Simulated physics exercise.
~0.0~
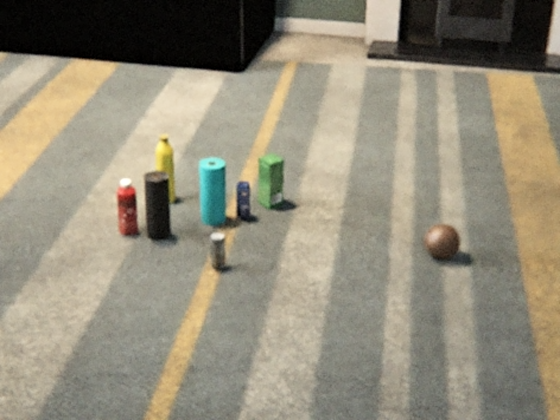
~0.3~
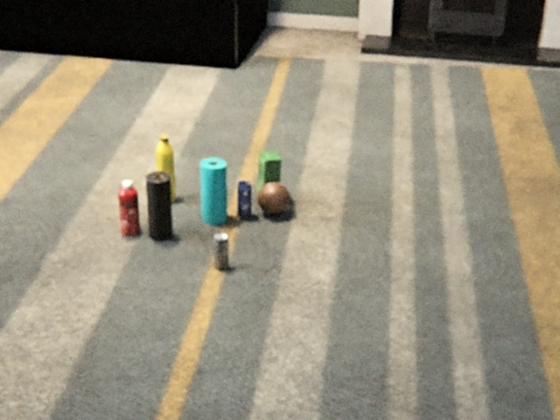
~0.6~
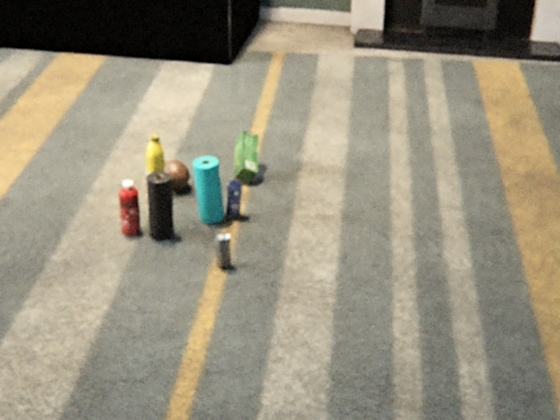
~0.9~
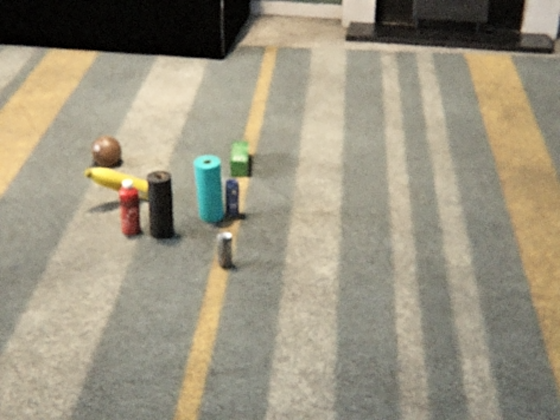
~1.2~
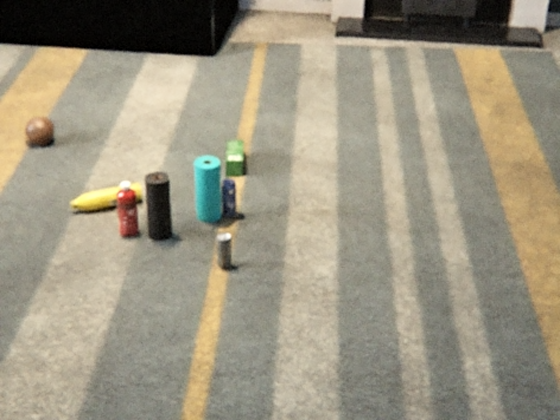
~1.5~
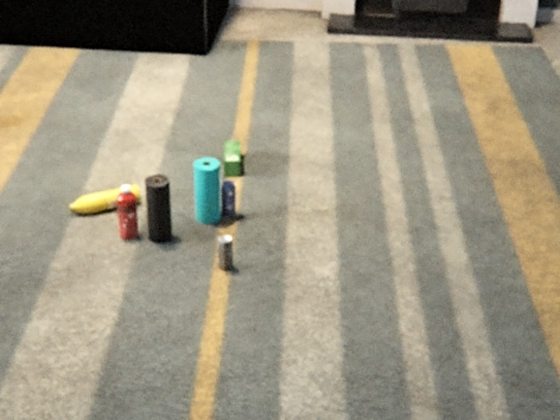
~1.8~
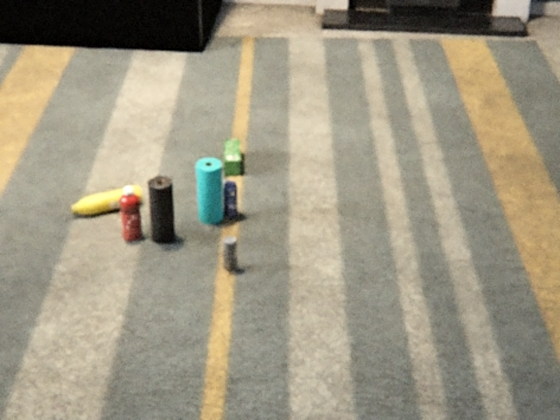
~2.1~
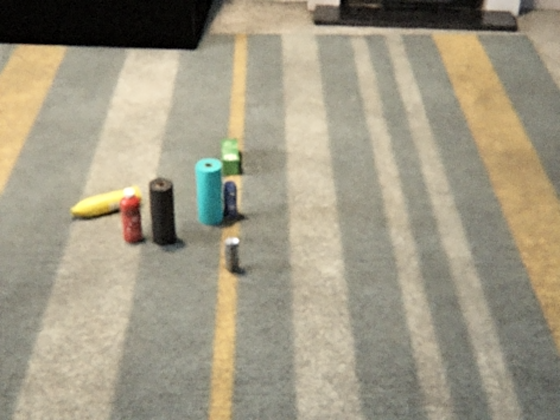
A brown ball rolls left, knocks over the green carton and yellow bottle, and leaves view.
